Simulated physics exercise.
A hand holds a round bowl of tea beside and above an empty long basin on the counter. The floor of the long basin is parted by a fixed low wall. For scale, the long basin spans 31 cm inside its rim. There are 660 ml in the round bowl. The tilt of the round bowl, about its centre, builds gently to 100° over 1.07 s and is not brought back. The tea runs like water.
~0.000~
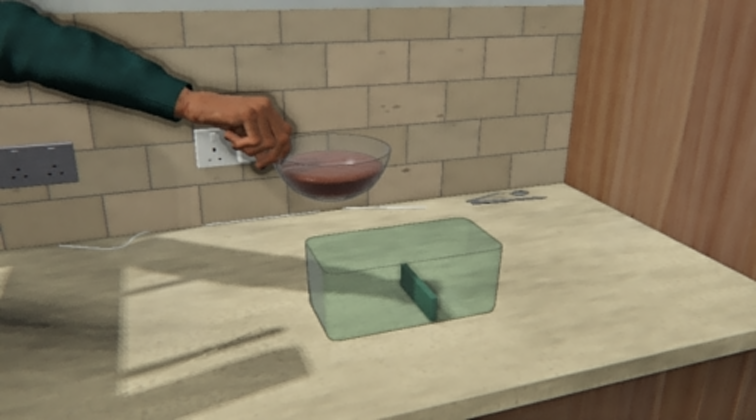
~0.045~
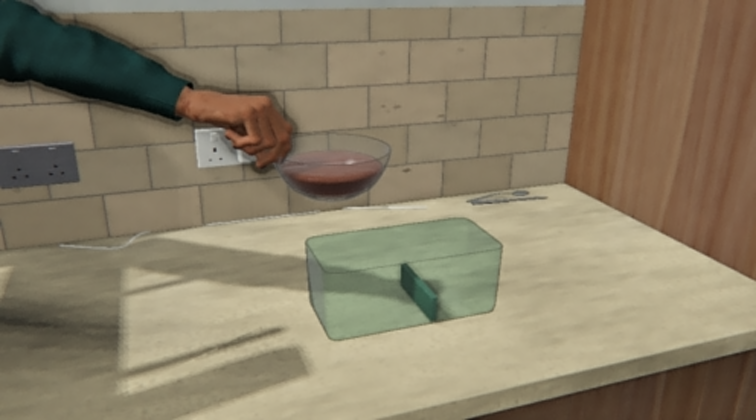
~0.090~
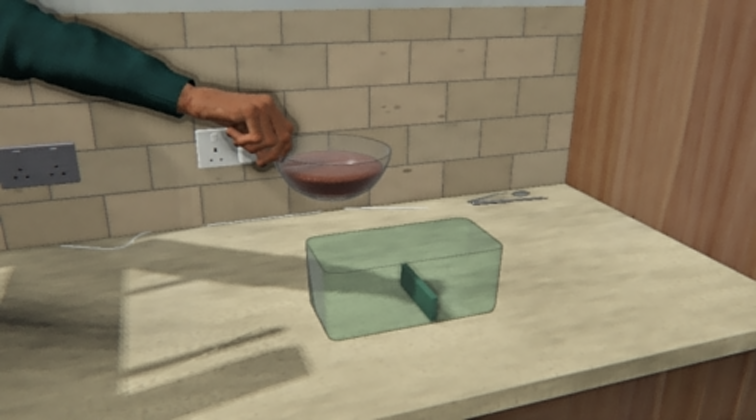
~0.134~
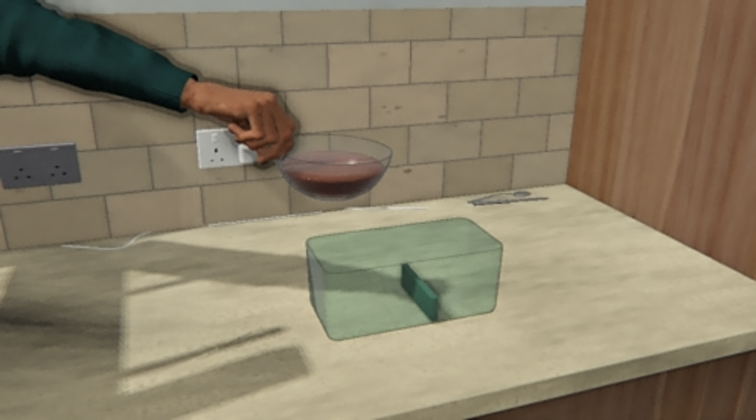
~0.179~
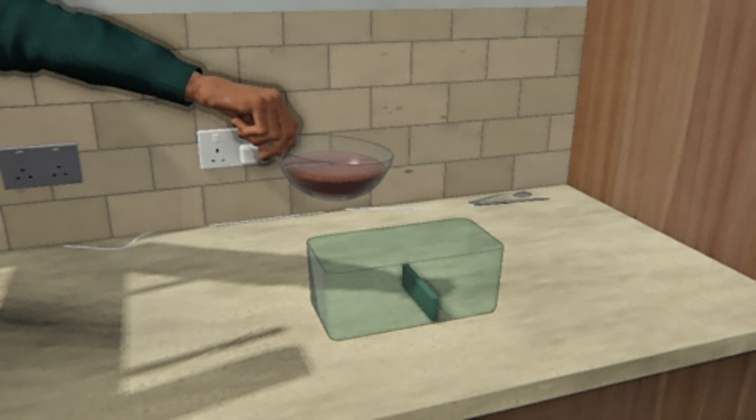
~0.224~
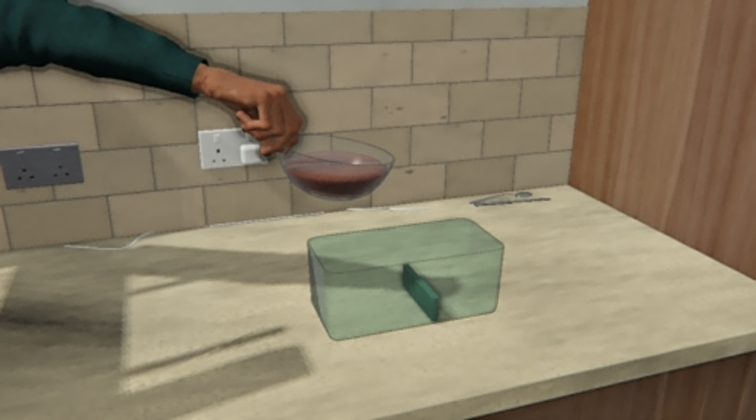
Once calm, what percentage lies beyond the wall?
Roughly 37 per cent is past the wall.
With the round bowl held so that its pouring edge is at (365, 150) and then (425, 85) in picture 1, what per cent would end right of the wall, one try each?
In turn about 5 and 85 per cent.
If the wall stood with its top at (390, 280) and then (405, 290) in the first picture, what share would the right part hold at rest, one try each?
First 80, then 60 per cent.
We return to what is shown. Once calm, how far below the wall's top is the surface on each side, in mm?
Left about 28 mm, right about 28 mm.
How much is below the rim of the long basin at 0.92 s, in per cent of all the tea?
Some 92 per cent.
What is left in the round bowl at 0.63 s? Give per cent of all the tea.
About 44 per cent.
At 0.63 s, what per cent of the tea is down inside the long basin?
About 16 per cent.
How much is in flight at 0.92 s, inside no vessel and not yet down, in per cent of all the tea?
About 6 per cent.
By 0.63 s the tilt is 63° and 44 per cent is still to pour, 7 is left of the wall and 9 right of it.
By 0.92 s the tilt is 95° and 1 per cent is still to pour, 55 is left of the wall and 37 right of it.
By 1.23 s the tilt is 100° and 0 per cent is still to pour, 62 is left of the wall and 37 right of it.
By 1.57 s the tilt is 100° and 0 per cent is still to pour, 62 is left of the wall and 37 right of it.
At rest 62 per cent lies left of the wall, 37 right of it and 1 outside.
